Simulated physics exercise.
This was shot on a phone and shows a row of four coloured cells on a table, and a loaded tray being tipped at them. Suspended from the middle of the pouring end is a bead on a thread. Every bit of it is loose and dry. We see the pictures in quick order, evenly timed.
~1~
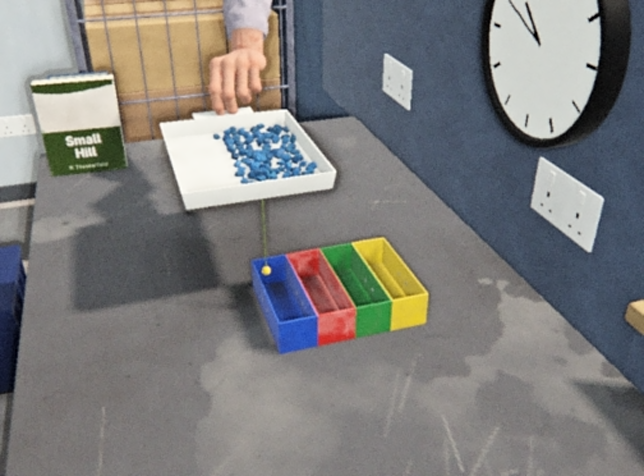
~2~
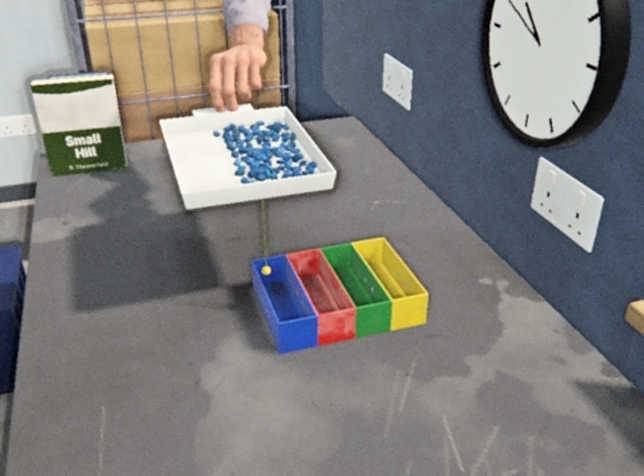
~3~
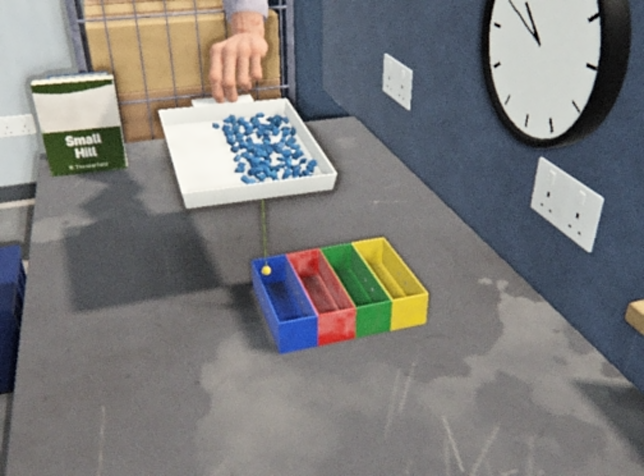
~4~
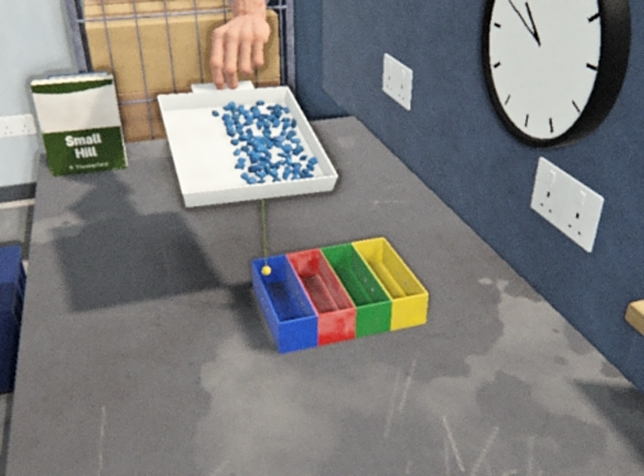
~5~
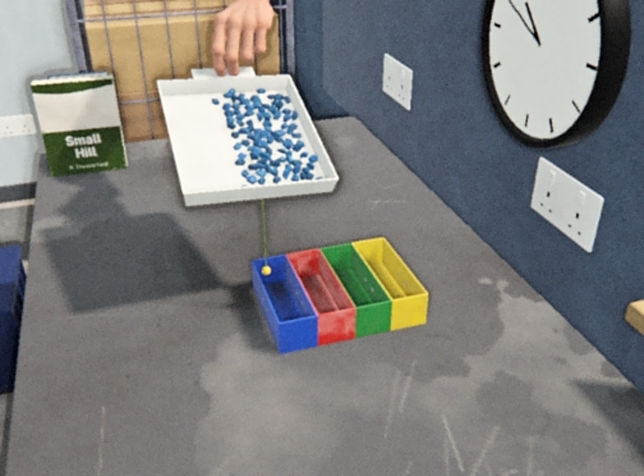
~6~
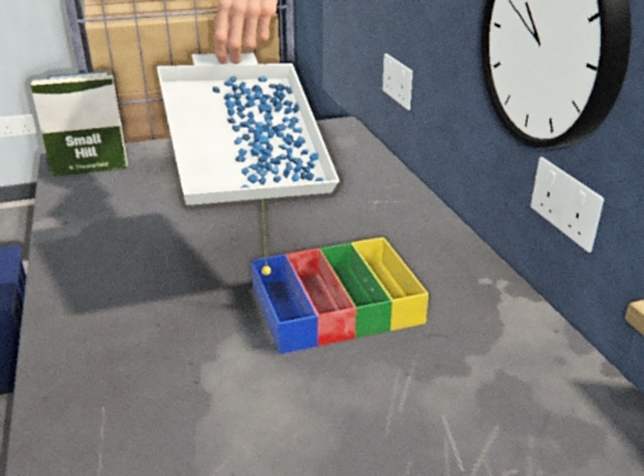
On a worn grey tabletop beside a blue wall with a clock, a hand holds a white tray of small blue stones above a row of blue, red, green and yellow cells. The hand gradually raises the tray's far end, steepening its slope, while the stones spread slightly and the cells stay still.
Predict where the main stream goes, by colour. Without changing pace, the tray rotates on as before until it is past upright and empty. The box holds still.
I would say into the red one.
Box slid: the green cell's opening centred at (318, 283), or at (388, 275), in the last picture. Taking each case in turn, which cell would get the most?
The green cell first, the blue one second.
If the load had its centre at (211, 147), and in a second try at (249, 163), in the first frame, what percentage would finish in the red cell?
The first start yields 30 per cent, the second 30 per cent.
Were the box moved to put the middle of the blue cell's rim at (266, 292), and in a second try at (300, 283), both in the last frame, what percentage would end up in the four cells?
Around 90 then around 80 per cent.
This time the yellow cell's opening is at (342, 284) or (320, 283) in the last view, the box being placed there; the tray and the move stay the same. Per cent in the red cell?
20 and 0 in a hundred.
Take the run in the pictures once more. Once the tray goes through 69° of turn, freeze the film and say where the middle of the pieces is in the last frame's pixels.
Near the pixel (299, 181).
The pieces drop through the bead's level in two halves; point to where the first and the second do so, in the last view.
Close to (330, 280), then close to (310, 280).
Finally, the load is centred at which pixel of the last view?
It settles centred around (325, 316).
Soon, tray tipped steeply; nearly all on the tray; a small part falling or outside the box.
A while on, tray tipped past a quarter turn; about a quarter on the tray; about a quarter in the red cell; about a quarter in the green cell; about a quarter in the blue cell; about a quarter falling or outside the box.
Towards the end, tray tipped past a quarter turn; about half in the red cell; about a quarter in the blue cell; about a quarter in the green cell; a stray few in the yellow cell; a small part falling or outside the box.
Finally, tray tipped past a quarter turn; about half in the red cell; about a quarter in the blue cell; about a quarter in the green cell; a stray few in the yellow cell; a small part outside the box.
